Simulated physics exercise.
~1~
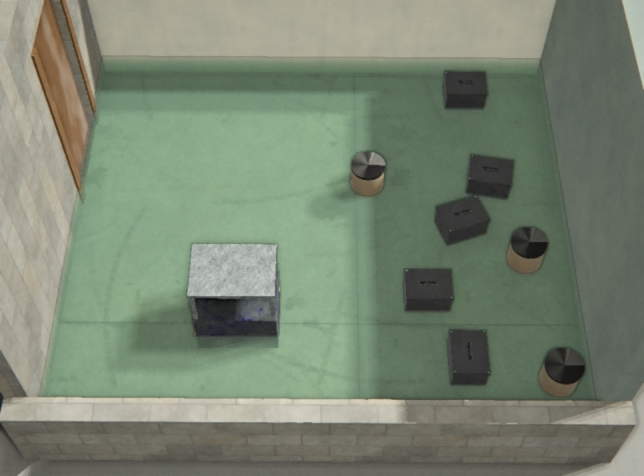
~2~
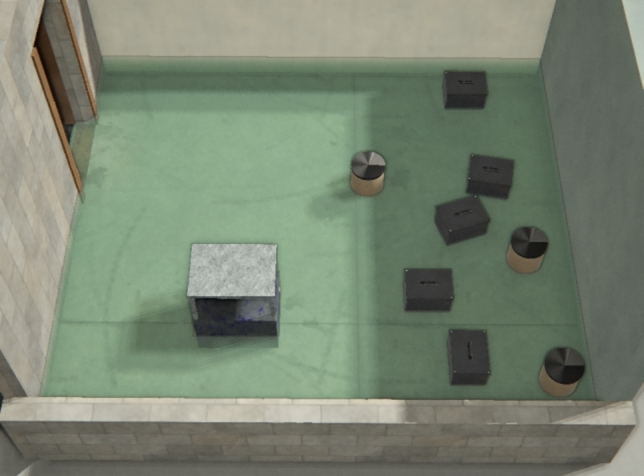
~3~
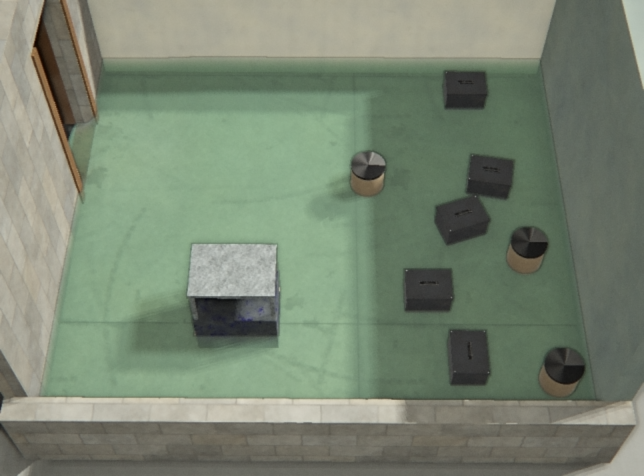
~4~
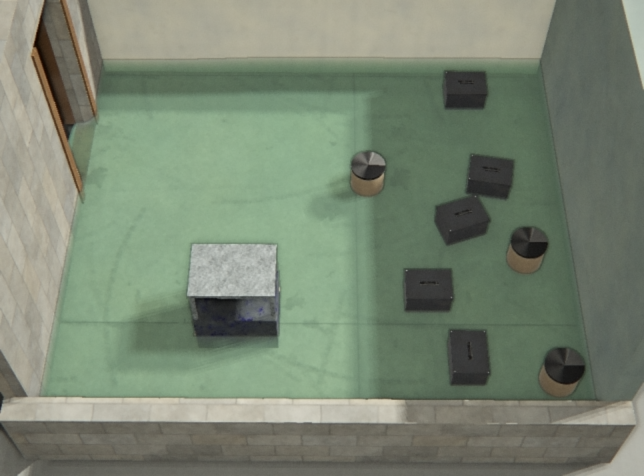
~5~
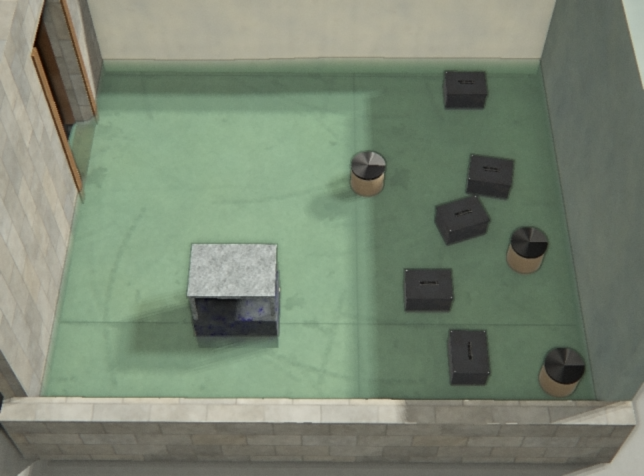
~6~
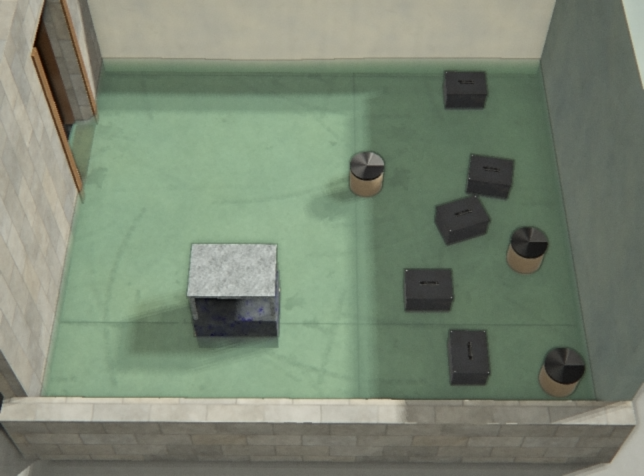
Wooden door at left opening, then dark boxes and round pails staying almost still on the green floor of a walled room.
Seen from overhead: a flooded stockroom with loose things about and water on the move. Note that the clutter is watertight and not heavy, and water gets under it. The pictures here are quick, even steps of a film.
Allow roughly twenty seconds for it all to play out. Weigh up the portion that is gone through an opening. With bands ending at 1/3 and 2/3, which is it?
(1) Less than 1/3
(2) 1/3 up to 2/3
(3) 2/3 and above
Less than 1/3.
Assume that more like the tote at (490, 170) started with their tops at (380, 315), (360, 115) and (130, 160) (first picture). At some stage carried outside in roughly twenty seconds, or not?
In order, the first is never leaving, the second escaping, the third escaping.
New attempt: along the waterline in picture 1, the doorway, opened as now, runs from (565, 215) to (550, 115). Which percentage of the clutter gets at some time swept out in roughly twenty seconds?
That would be around 100 %.
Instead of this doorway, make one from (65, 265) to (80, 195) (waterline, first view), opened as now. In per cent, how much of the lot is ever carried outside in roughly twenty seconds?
0 per cent or so.
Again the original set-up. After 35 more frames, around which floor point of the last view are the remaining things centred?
I'd put it around pixel (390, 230).
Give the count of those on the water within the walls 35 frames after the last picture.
I count 8.
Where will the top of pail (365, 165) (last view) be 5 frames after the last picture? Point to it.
Close to (333, 155).
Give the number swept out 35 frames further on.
I get 0.
A moment on, 0 of 8 are out; 8 afloat.
Next, 0 of 8 are out; 8 afloat.
Later, 0 of 8 are out; 8 afloat.
In the end, 1 of 8 are out; 7 afloat.
